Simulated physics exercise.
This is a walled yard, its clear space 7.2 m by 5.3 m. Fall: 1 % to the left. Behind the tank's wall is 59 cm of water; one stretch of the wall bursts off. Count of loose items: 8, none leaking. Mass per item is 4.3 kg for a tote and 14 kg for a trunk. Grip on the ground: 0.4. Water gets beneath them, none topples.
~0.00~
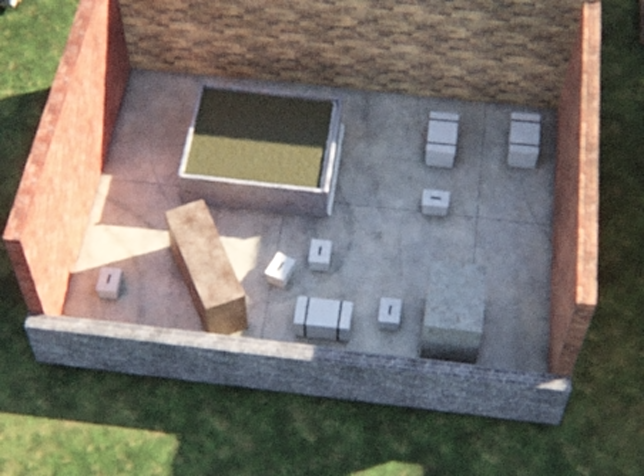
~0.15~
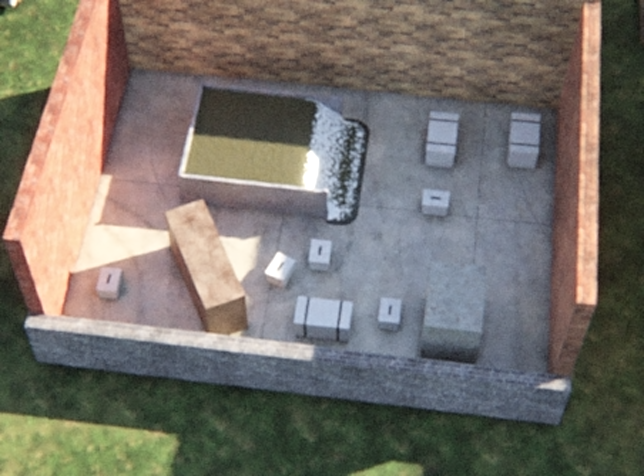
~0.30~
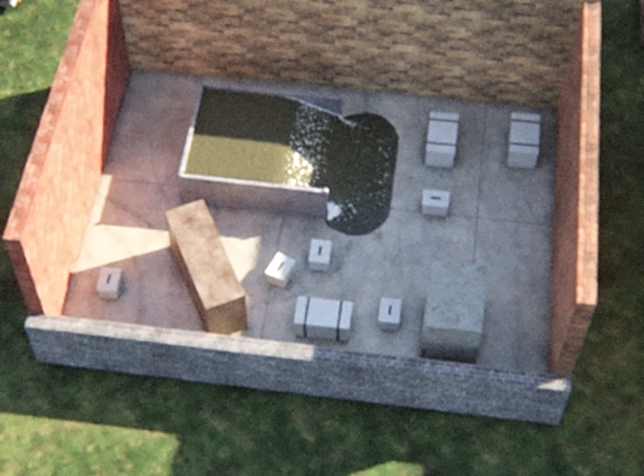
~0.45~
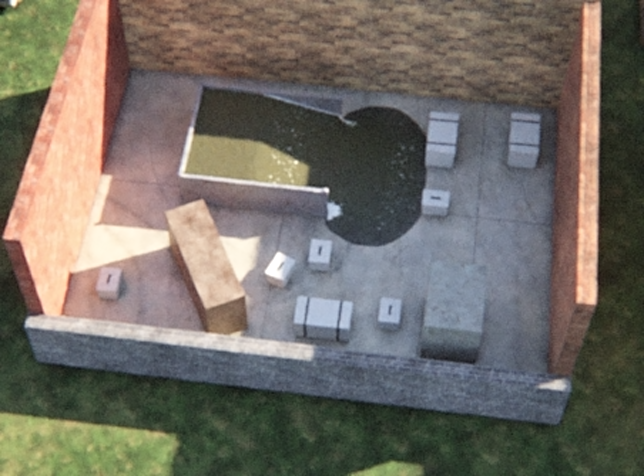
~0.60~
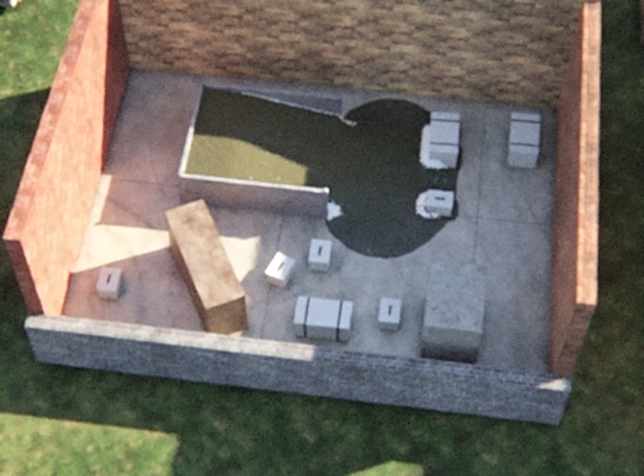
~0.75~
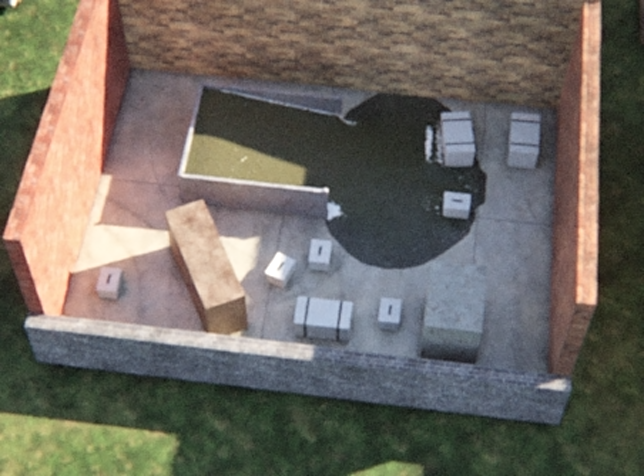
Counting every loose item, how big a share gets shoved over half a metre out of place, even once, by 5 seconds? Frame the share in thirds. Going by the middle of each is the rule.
By the time shown, one third up to two thirds will have gone that far.
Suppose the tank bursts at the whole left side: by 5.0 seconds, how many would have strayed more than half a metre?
That would give 4.
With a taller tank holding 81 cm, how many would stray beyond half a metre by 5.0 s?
Under that setup the answer is 7.
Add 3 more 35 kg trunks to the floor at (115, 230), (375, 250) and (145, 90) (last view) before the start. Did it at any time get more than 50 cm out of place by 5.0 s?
First falls shy, second exceeds it, third falls shy.
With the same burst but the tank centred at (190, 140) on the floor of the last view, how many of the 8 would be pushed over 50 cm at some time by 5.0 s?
That gives 5 of them.
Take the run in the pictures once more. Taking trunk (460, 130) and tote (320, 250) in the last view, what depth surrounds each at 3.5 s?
First about 22 cm, second about 0 cm.
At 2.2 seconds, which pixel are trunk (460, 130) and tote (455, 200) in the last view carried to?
Estimated pixels: (518, 125) and (540, 232).
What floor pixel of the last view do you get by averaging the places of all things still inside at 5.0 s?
Centre of the remaining things: Roughly (357, 288).
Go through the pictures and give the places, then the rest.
The first frame shows a tote at (436, 198) rests on the ground; a trunk at (443, 132) rests on the ground; water covers 4.0 m2; 0 of 8 have shifted.
The second frame shows a tote at (436, 198), on the bottom; a trunk at (443, 132) rests on the ground; 4.9 m2 under water; 0 of 8 have shifted.
The third frame shows a tote at (436, 198) rests on the ground; a trunk at (443, 132) rests on the ground; water covers 6.1 m2; 0 of 8 have shifted.
The fourth frame shows a tote at (436, 198), on the bottom; a trunk at (443, 132) rests on the ground; 7.5 m2 under water; 0 of 8 have shifted.
The fifth frame shows a tote at (440, 199) rests on the ground, 6 cm from its start; a trunk at (445, 132) rests on the ground, 3 cm from its start; water covers 8.9 m2; 1 of 8 have shifted.
The sixth frame shows a tote at (457, 201) rests on the ground, 33 cm from its start; a trunk at (458, 132), on the bottom, 24 cm from its start; 10.5 m2 under water; 2 of 8 have shifted.
After 1.1 s 2 of 8 are over 50 cm from their spots; 0 afloat.
After 2.2 s 2 of 8 are over 50 cm from their spots; 3 afloat.
After 3.5 s 2 of 8 are over 50 cm from their spots; 3 afloat.
After 5.0 s 4 of 8 are over 50 cm from their spots, and 4 have been at some point; 4 afloat.
